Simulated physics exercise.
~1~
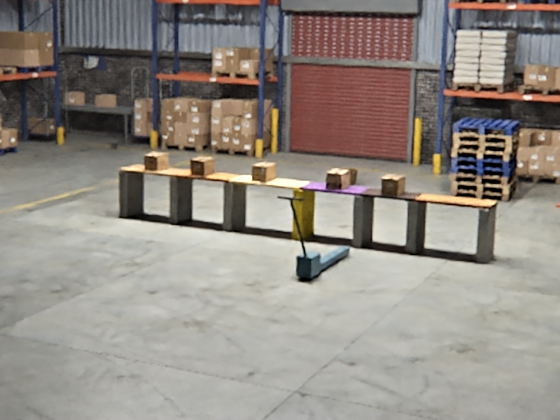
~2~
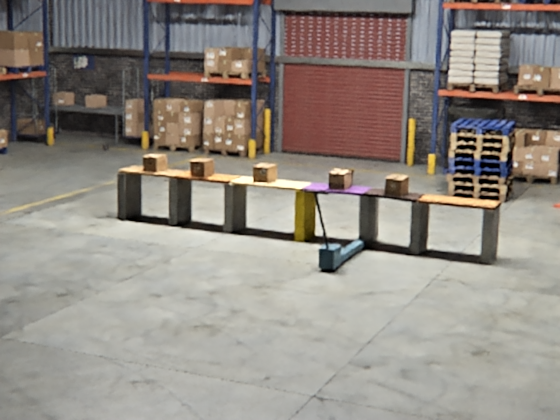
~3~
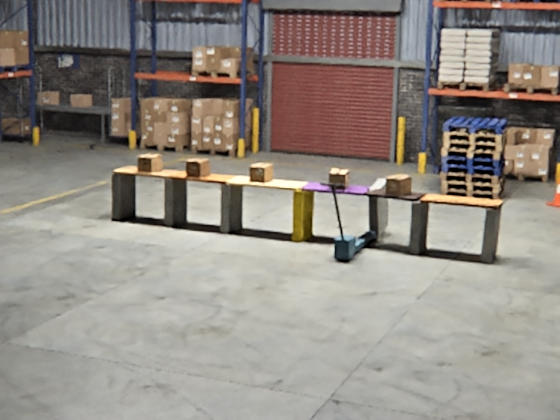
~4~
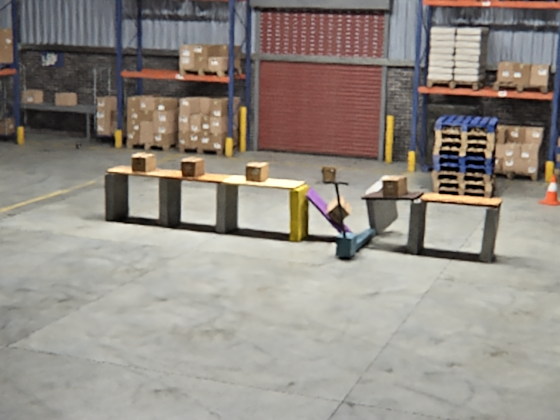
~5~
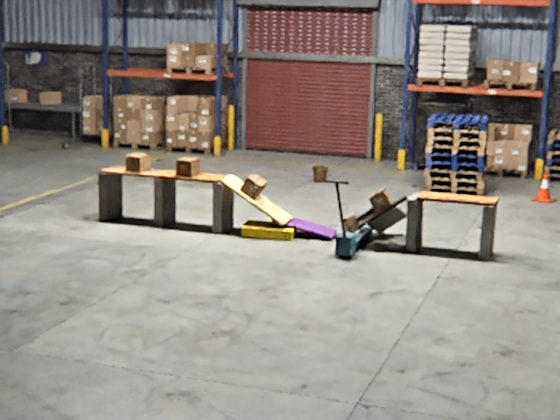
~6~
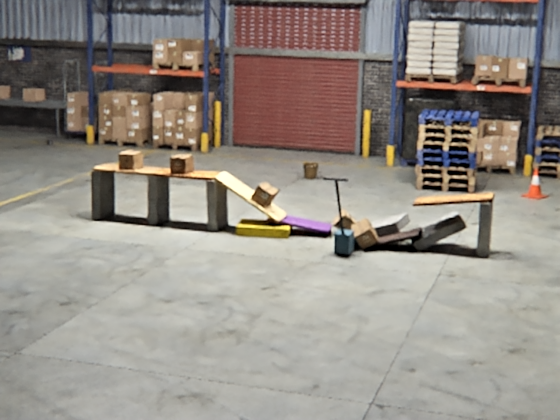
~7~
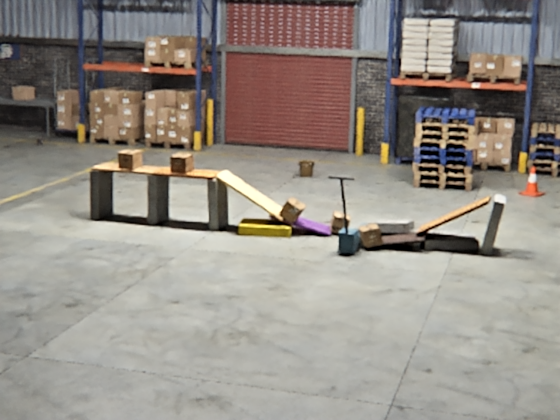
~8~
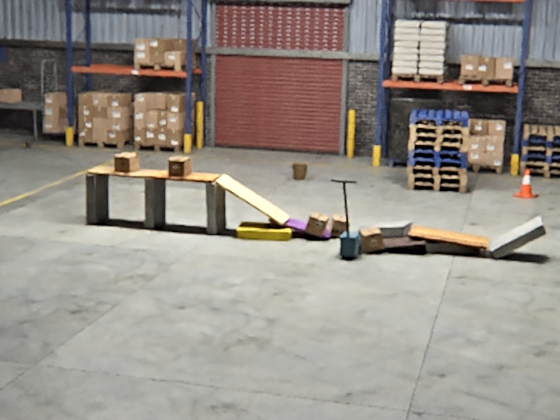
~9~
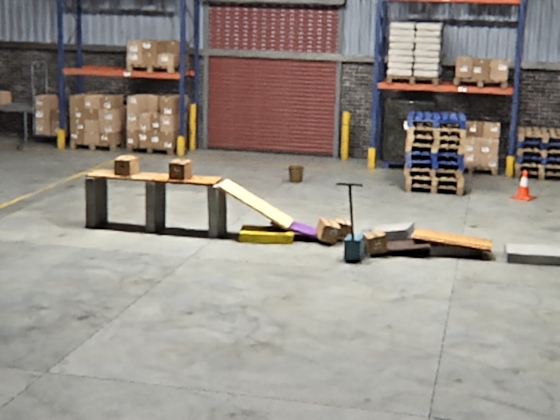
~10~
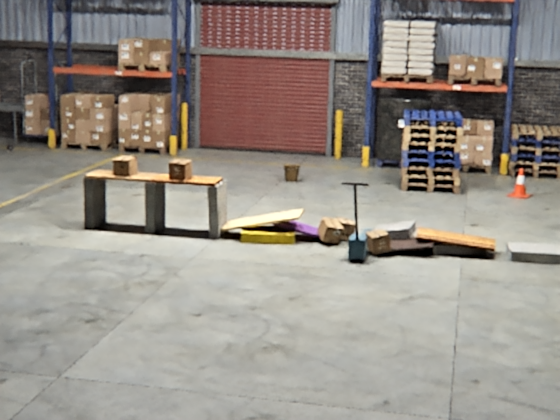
In a warehouse with a red shutter door and racks of cartons behind, seen from slightly above as the view drifts sideways, a long row of boards rests on grey uprights and one yellow upright, with small boxes on top. A blue floor jack slides in toward the base of an upright right of the yellow one. The purple board tips and drops with its box, and the yellow upright falls over. The boards to the right collapse next, and the far right upright topples outward. At the end, only the left section stands, still holding two boxes.
